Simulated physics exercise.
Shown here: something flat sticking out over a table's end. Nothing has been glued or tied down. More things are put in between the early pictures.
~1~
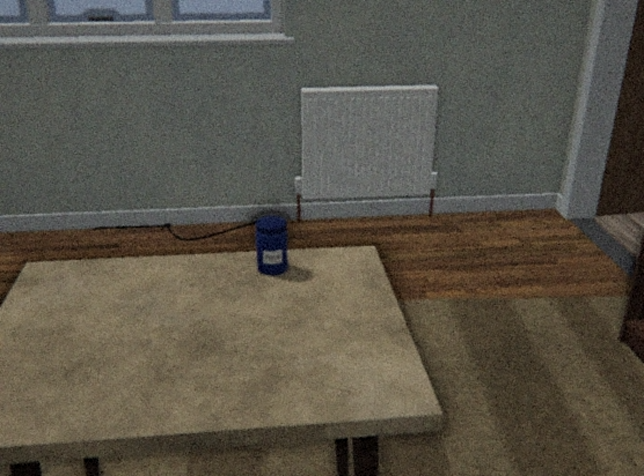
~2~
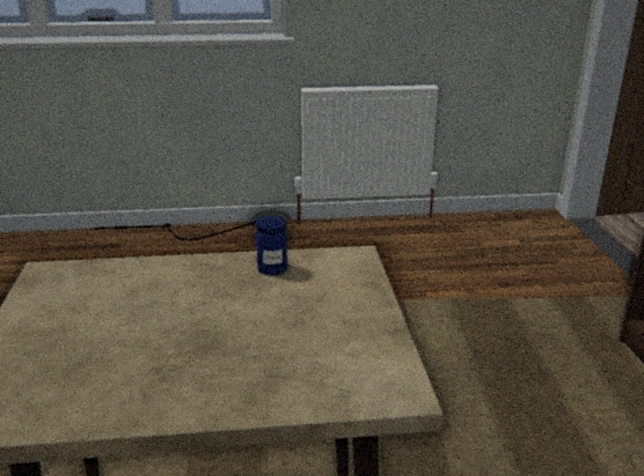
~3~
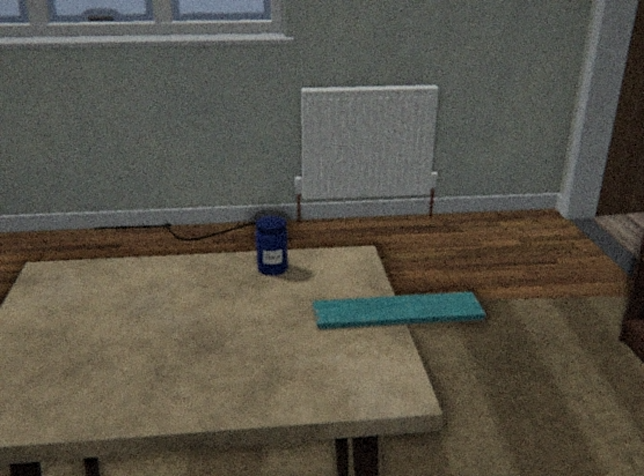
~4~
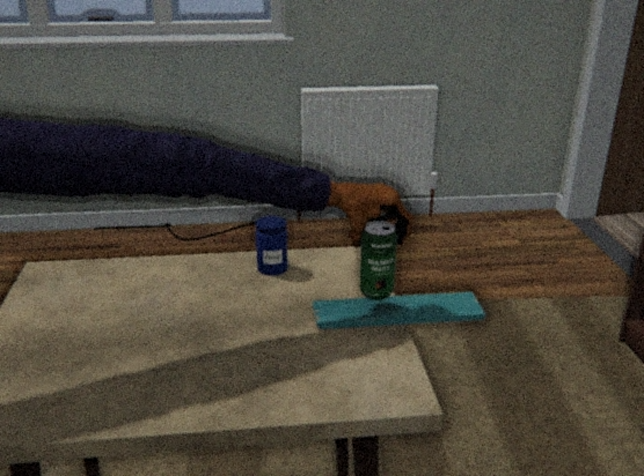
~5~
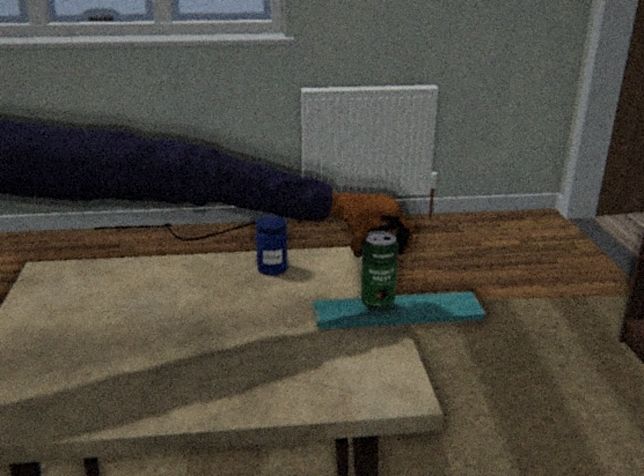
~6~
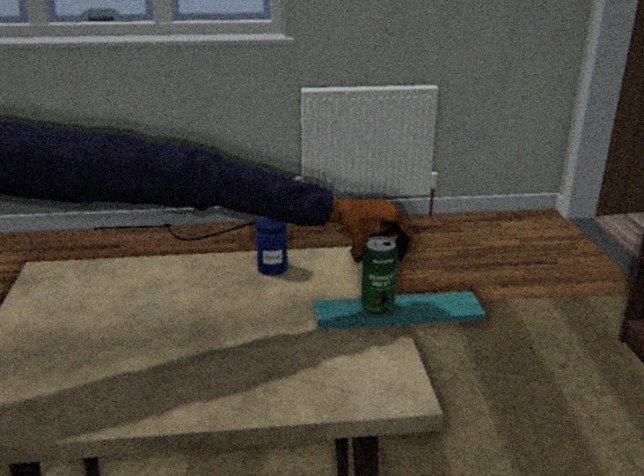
In a dim room with a grey-green wall, a white radiator and a wooden floor, a fixed camera looks slightly down on a pale, stone-like tabletop. A blue labelled container stands near its far edge, and a turquoise plank appears, lying across the right edge and sticking out beyond it. A dark-sleeved arm then reaches in from the left and lowers a green can onto the plank, still holding it.
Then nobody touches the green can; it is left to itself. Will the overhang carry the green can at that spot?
Gravity loses.
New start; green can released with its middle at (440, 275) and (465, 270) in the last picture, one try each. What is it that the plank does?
So, first go it tumbles down, second go it tumbles down.
Then, 0.20 s past the last view, nothing moves.
Then, 0.60 s past the last view, green can resting near (379, 276).
Finally, all 3 still in place. Final places as the last picture's camera would see them, green can near (379, 276). The plank stays on the table.
